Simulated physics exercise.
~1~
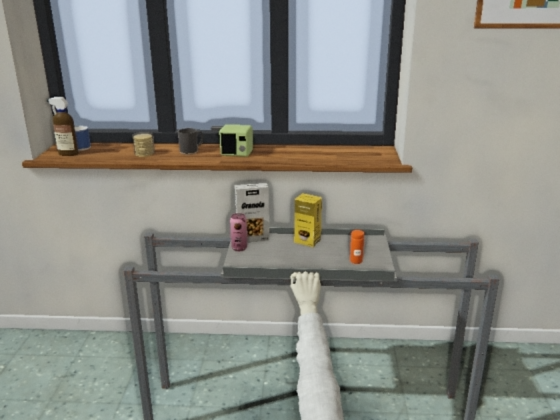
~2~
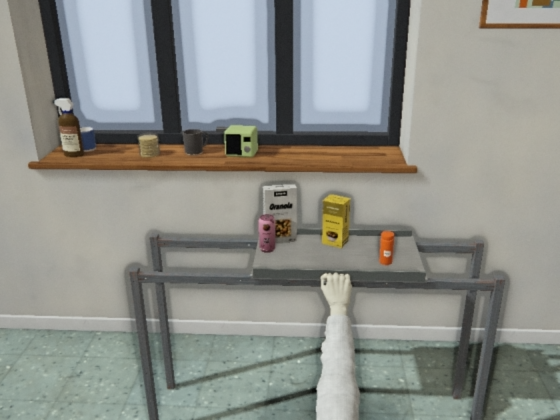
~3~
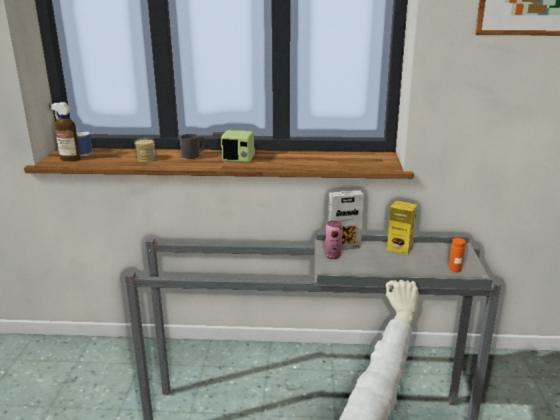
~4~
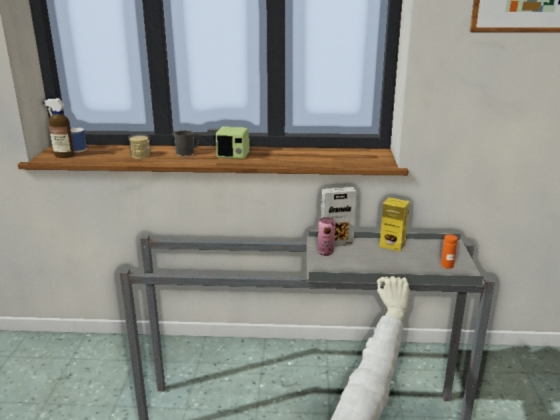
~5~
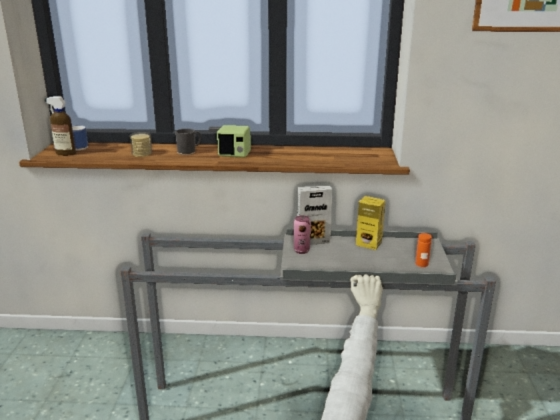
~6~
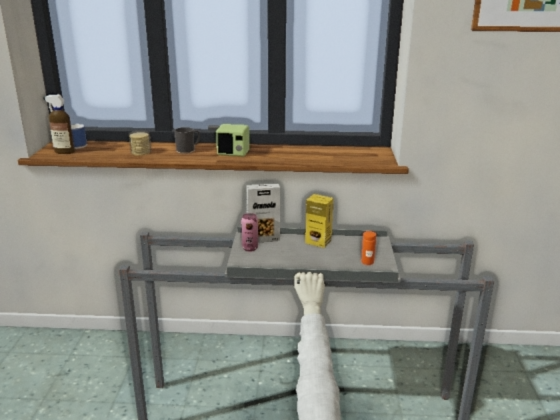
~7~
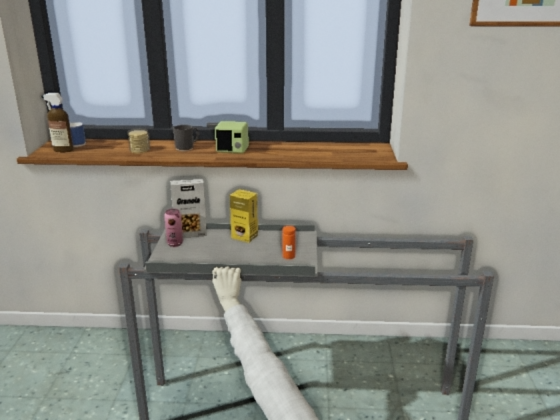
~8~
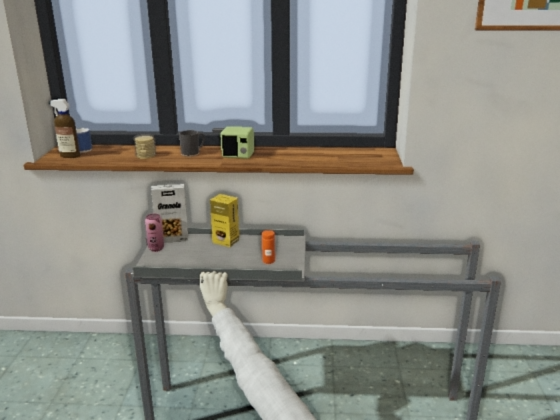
Tray holding a white packet, pink can, yellow carton and orange shaker sliding right, then left, pushed by a white-sleeved arm, items upright.
